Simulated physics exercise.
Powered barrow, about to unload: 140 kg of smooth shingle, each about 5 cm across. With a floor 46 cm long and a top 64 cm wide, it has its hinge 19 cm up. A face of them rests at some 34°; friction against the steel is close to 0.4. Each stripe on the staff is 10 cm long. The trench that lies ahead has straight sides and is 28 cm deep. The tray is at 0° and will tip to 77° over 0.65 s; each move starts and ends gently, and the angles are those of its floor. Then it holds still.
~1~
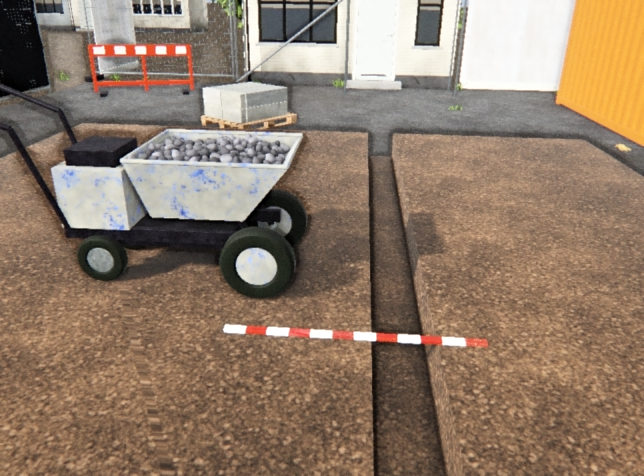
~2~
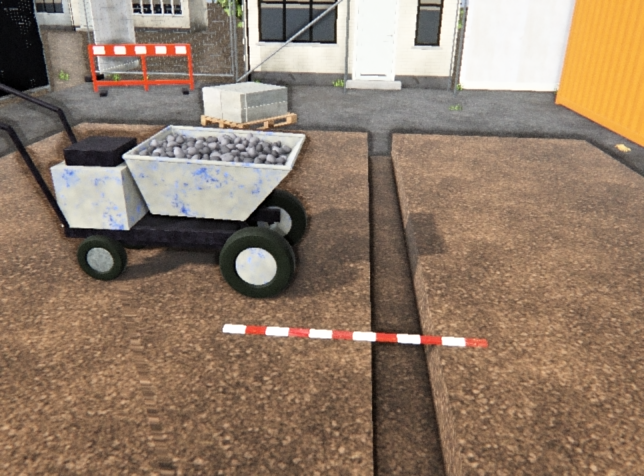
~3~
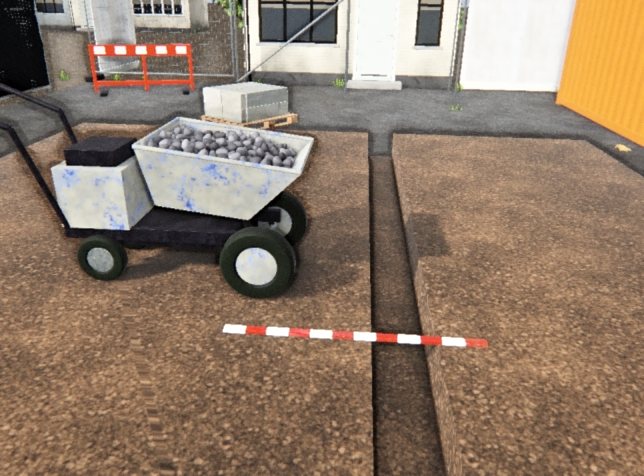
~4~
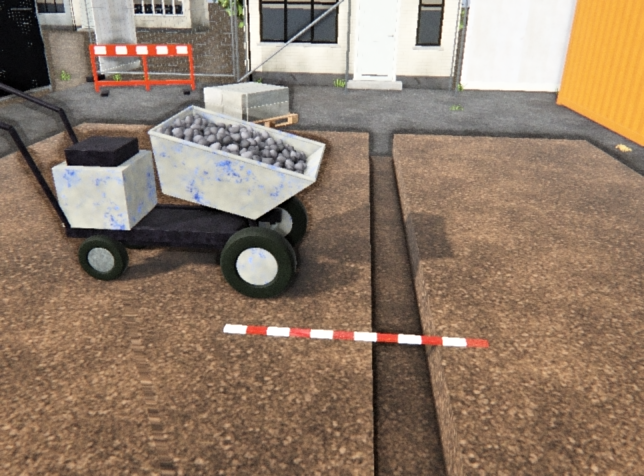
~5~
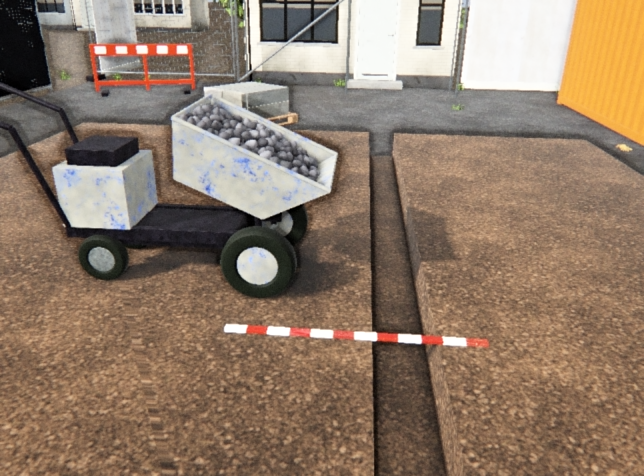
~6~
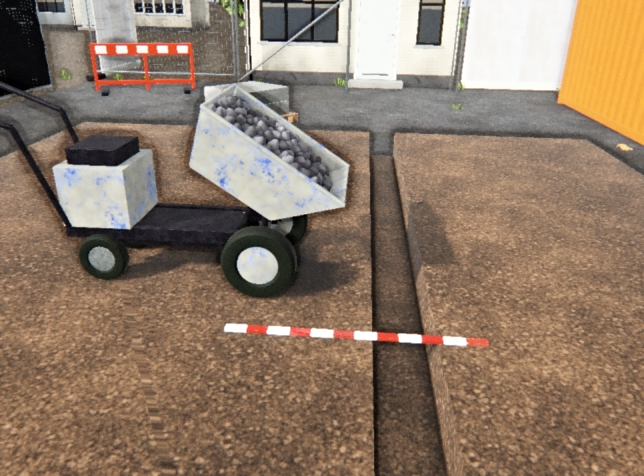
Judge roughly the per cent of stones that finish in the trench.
An estimated 74 per cent finish in the trench.
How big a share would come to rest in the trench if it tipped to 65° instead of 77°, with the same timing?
The trench would hold about 70% of it.
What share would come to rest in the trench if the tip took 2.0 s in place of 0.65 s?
With that timing, about 95 per cent.
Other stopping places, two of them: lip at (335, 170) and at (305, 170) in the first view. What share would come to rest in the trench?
Around 20 and then 50 percent.
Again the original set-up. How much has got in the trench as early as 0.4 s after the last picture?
I'd say near 45 per cent at that time.
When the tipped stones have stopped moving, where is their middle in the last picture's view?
Somewhere near pixel (407, 302).
Then, 0.2 s after the last picture the floor is at 65°, 100 % in the tray; the foremost stones are at (368, 228).
Then, 0.4 s after the last picture the floor is at 77°, 47 % in the tray, 46 % in the trench, 7 % past the trench; the foremost stones are at (448, 275).
Then, 0.8 s after the last picture the floor is at 77°, 3 % in the tray, 71 % in the trench, 26 % past the trench; the foremost stones are at (612, 285).
Then, 2.8 s after the last picture the floor is at 77°, 0 % in the tray, 74 % in the trench, 26 % past the trench; the foremost stones are past the picture's edge.
